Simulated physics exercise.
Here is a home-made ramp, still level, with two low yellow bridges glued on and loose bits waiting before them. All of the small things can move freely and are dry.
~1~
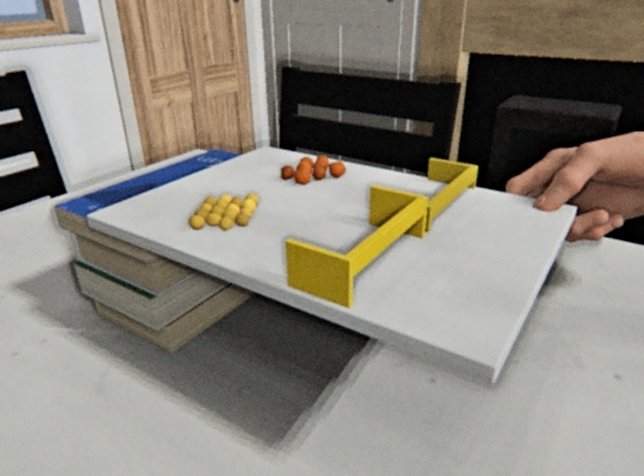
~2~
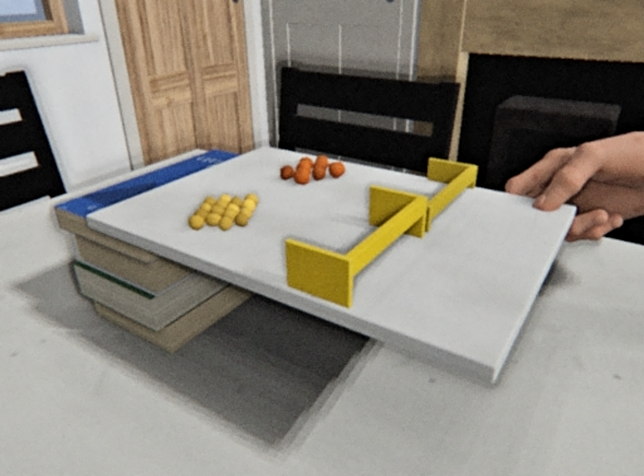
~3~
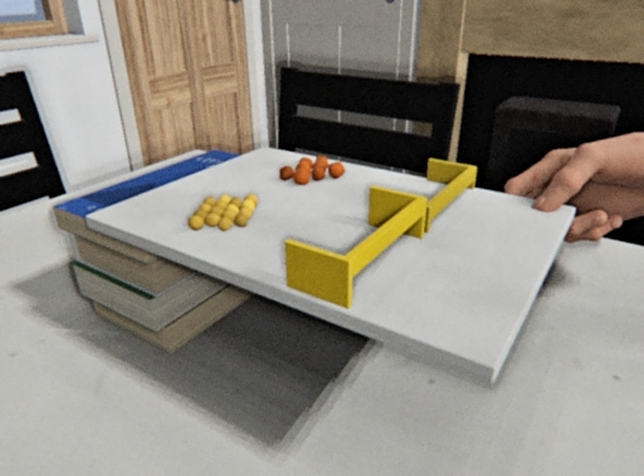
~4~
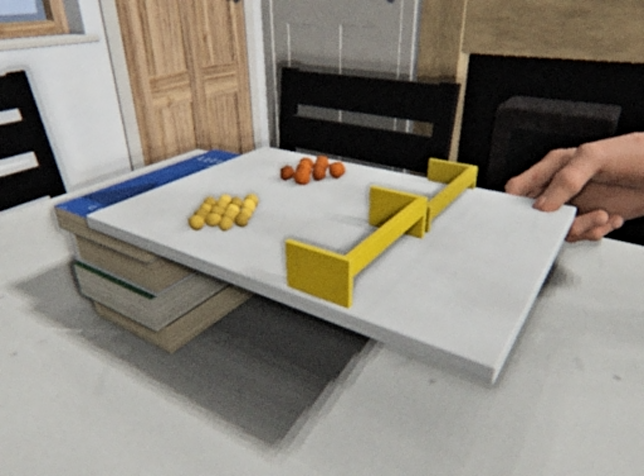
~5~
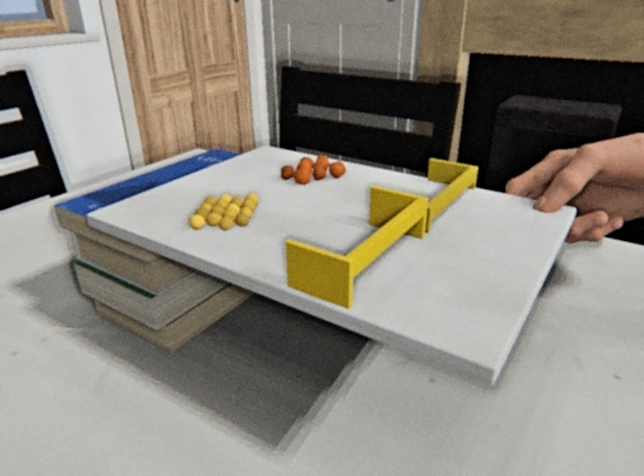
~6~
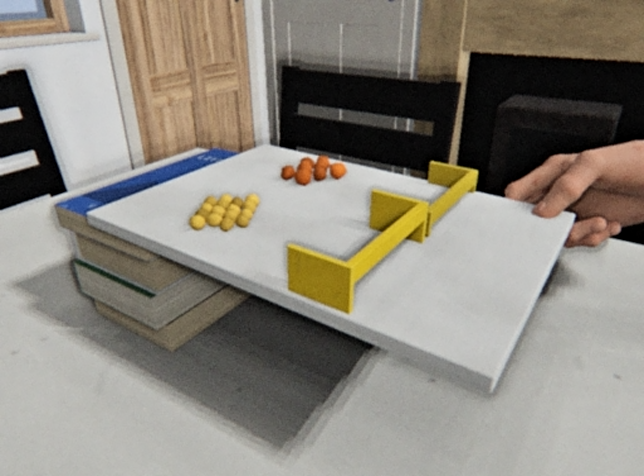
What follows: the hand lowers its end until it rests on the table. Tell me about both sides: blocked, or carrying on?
The near lot squeezes under, while the far lot gets caught.
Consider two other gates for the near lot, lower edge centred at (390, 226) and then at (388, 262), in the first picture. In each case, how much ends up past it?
Gate one: 100 per cent; gate two: 0 per cent.
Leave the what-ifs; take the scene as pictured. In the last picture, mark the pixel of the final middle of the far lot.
I'd say somewhere about (420, 276).
Then, 0.50 s after the last picture, board sloping at 12°; near lot where it was; far lot where it was.
Then, 1.03 s after the last picture, board sloping at 24°; near lot on its way down; far lot has reached its gate.
Then, 1.66 s after the last picture, board resting at 27°; near lot all past its gate; far lot has reached its gate.
At rest, board resting at 27°; near lot all past its gate; far lot gathered behind its gate.
